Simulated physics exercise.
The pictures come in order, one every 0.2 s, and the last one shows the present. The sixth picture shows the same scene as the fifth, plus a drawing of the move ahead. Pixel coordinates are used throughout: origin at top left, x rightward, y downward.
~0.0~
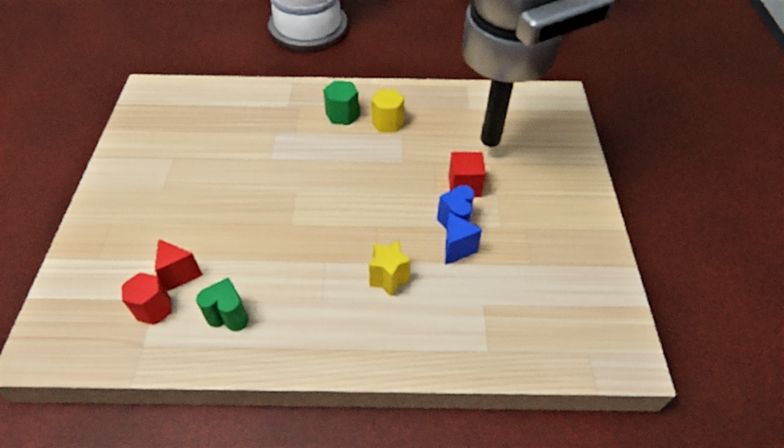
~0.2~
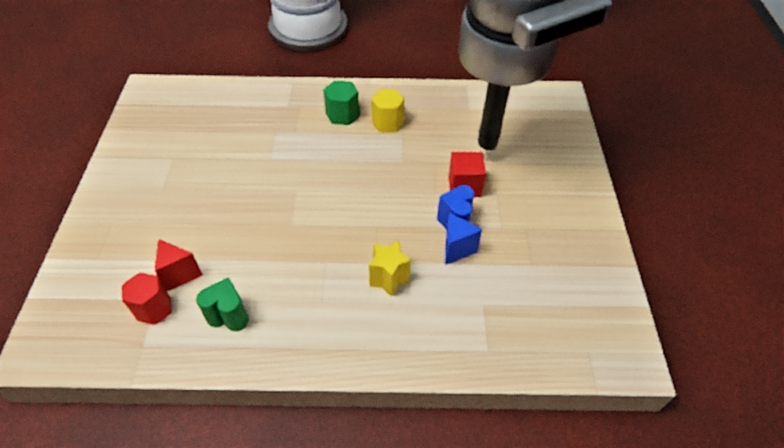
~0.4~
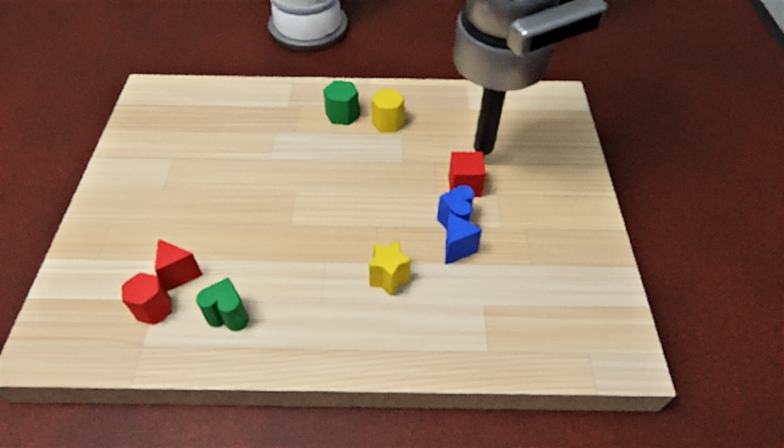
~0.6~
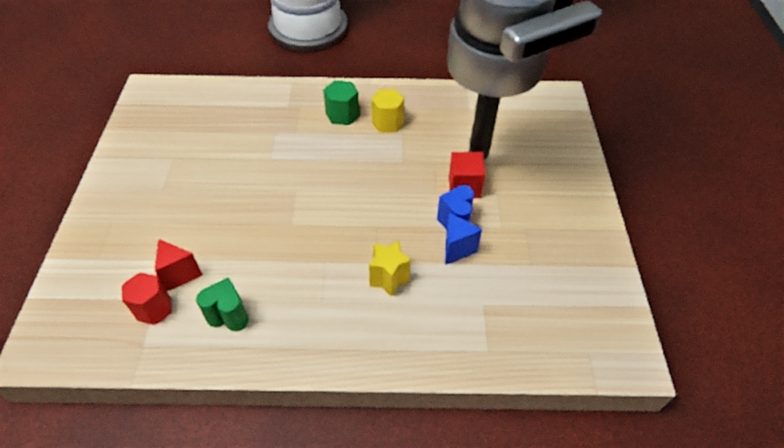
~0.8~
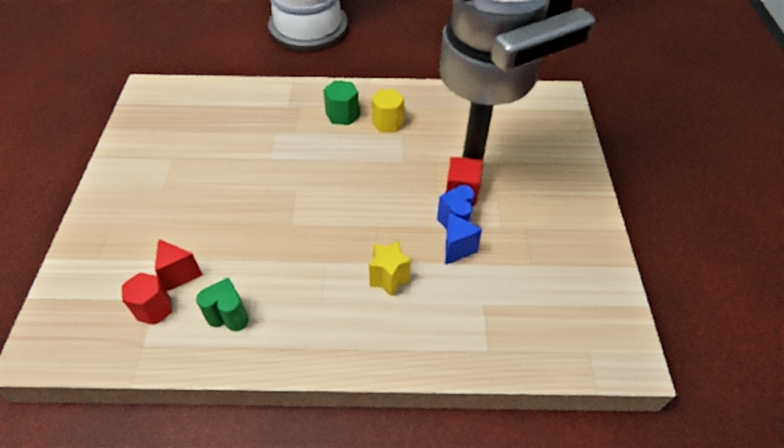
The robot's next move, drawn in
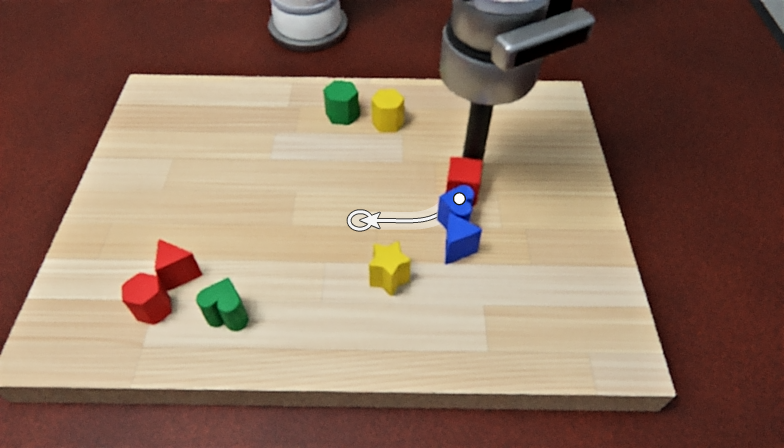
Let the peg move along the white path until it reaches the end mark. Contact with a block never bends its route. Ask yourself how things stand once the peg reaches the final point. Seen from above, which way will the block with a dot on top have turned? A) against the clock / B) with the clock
The one that fits is B, with the clock.
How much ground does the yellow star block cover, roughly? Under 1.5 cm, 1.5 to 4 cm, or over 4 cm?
Goes under 1.5 cm.
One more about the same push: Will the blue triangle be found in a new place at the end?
My answer is yes.
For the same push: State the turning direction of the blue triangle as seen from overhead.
Its spin: Anticlockwise.
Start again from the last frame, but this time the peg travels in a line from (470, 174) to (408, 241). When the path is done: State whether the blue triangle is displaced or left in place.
Once the path ends, it is somewhere new.
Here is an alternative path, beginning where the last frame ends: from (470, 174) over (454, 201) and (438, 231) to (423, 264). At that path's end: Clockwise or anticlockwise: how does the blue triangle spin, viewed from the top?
My prediction: CCW.
Path on the board, from (470, 174) via (450, 205) and (409, 221), ending at (360, 220); the dot is on the blue heart block.
On the path given first. One third of the way, peg (452, 192); blue heart block (442, 231), turned 15° clockwise; blue triangle (456, 257), turned 75° anticlockwise; red square (447, 203).
Two thirds of the way, peg (408, 208); blue heart block (435, 246), turned 20° clockwise; blue triangle (456, 262), turned 90° anticlockwise; red square (439, 217), turned 20° anticlockwise.
At the end, peg (359, 207); yellow star block in place; blue heart block (435, 246), turned 20° clockwise; blue triangle (456, 262), turned 90° anticlockwise; red square (439, 217), turned 20° anticlockwise.
